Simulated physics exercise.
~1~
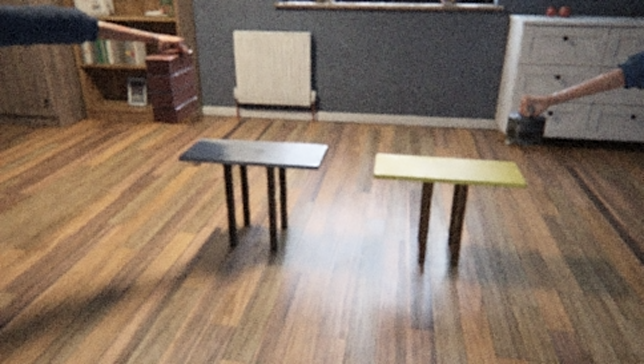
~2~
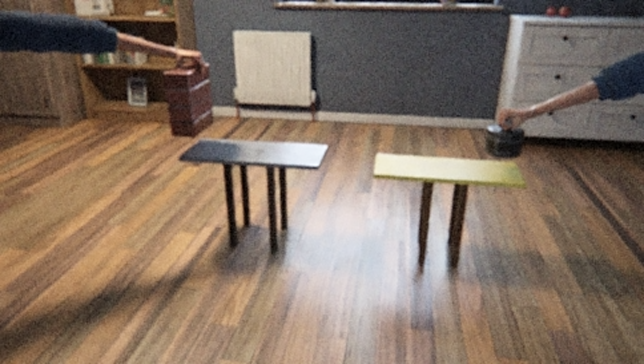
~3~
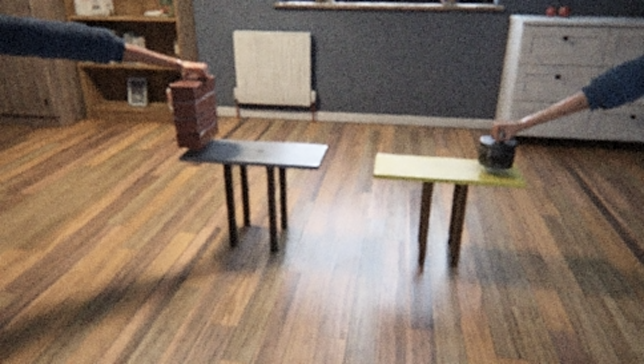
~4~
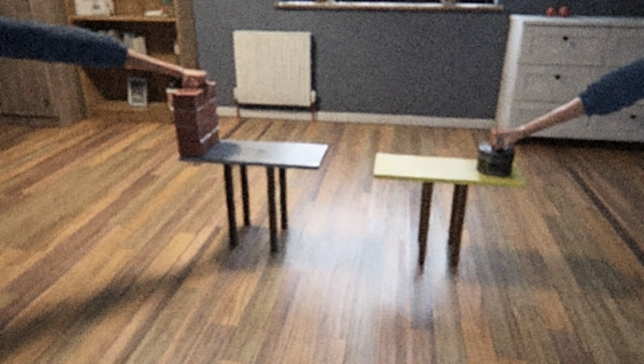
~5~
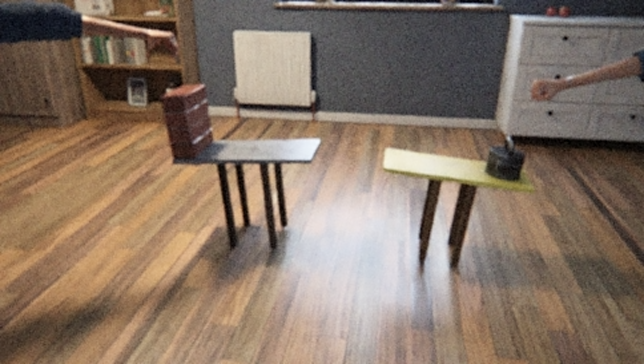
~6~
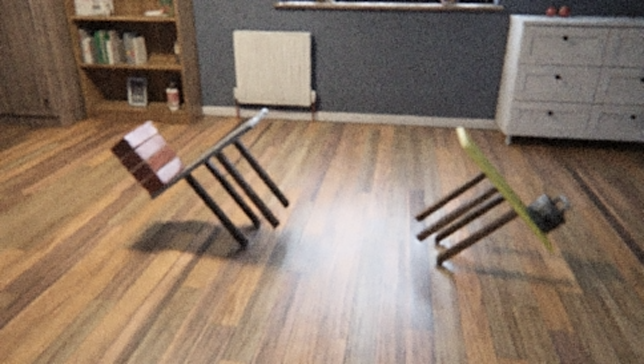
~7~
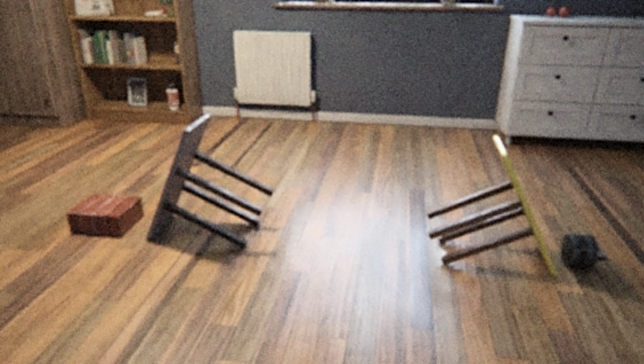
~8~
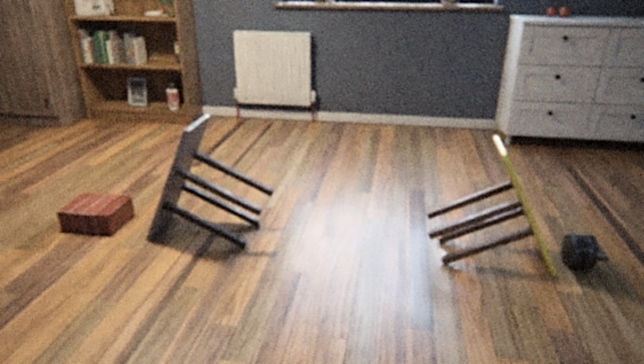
Two small tables, a grey one on the left and a yellow one on the right, stand on a wooden floor in a room seen from the front by a still camera. An arm from each side carries a load inward, a stack of reddish bricks on the left and a dark round object on the right. The hands lower these onto the outer ends of the tabletops, then let go and draw back. Both tables tip outward, their inner ends rising as the loads drop to the floor. Finally, both tables lie tipped over, with the bricks and dark object beside them.
